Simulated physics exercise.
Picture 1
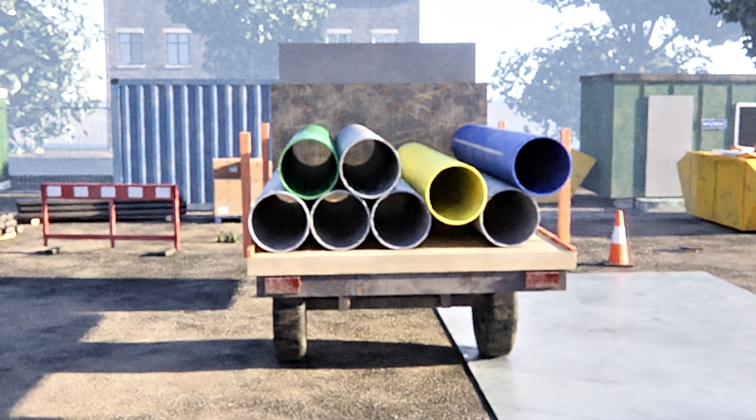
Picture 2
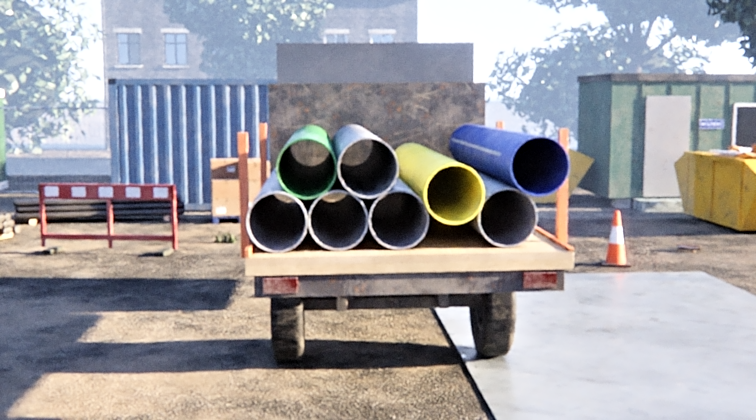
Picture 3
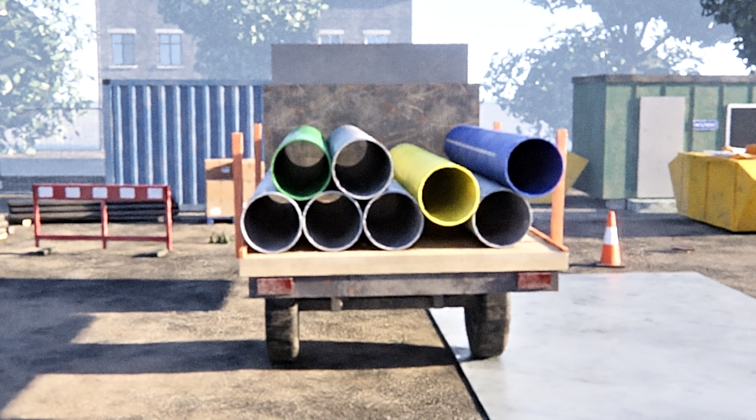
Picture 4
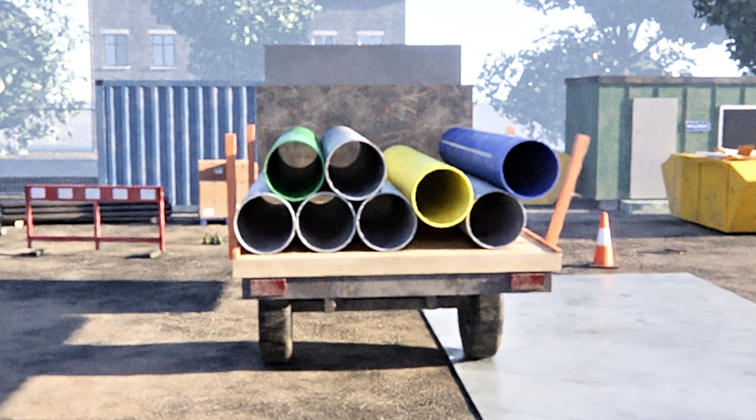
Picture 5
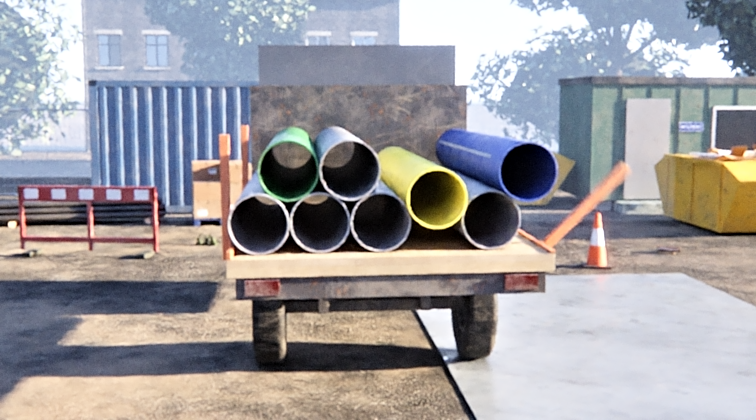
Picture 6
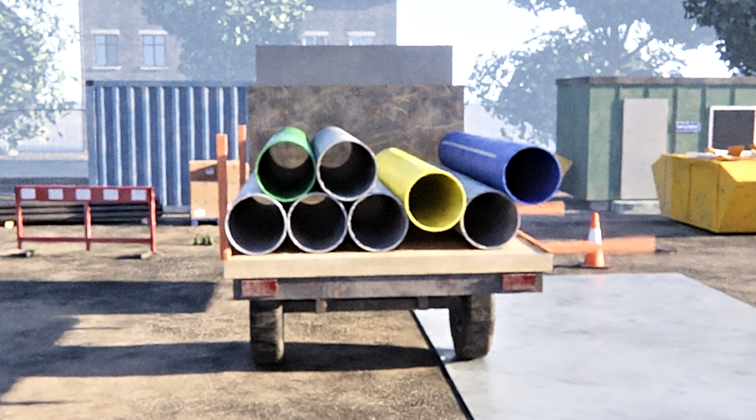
A parked flatbed lorry carrying green, yellow, blue and grey pipes, its right-hand orange posts swinging outward and down to horizontal.
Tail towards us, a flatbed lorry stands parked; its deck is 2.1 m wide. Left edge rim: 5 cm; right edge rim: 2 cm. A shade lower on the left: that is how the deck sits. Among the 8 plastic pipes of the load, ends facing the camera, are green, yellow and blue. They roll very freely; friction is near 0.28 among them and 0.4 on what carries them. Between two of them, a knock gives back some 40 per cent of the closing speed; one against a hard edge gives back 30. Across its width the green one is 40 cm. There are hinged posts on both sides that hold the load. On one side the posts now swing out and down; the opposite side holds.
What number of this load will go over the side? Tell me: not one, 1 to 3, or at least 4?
It comes to 1 to 3.
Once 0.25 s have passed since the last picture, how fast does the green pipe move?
Around 0.0 m/s.
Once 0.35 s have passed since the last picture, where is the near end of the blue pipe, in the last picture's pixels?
I'd point to somewhere near (587, 243).
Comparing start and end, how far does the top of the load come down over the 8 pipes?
About 0 cm.
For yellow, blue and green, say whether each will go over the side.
Taking them in turn, yellow stays put, then blue gets free, and green stays put.
Then, 0.3 s past the sixth picture, green is up on others, 40 cm from the left edge; yellow is on the deck, 70 cm from the right edge; blue is dropping off the right side; 1 of 8 is off.
Then, 0.3 s past the sixth picture, yellow is on the deck, 70 cm from the right edge; blue is dropping off the right side; as before, green; 1 of 8 is off.
Then, 0.5 s past the sixth picture, blue is dropping off the right side; as before, green, yellow; 1 of 8 is off.
Then, 0.5 s past the sixth picture, blue is dropping off the right side; as before, green, yellow; 1 of 8 is off.
Finally (3.4 s after the last picture), green is up on others, 40 cm from the left edge; yellow is on the deck, 75 cm from the right edge; blue is down on the right; 1 of 8 is off.
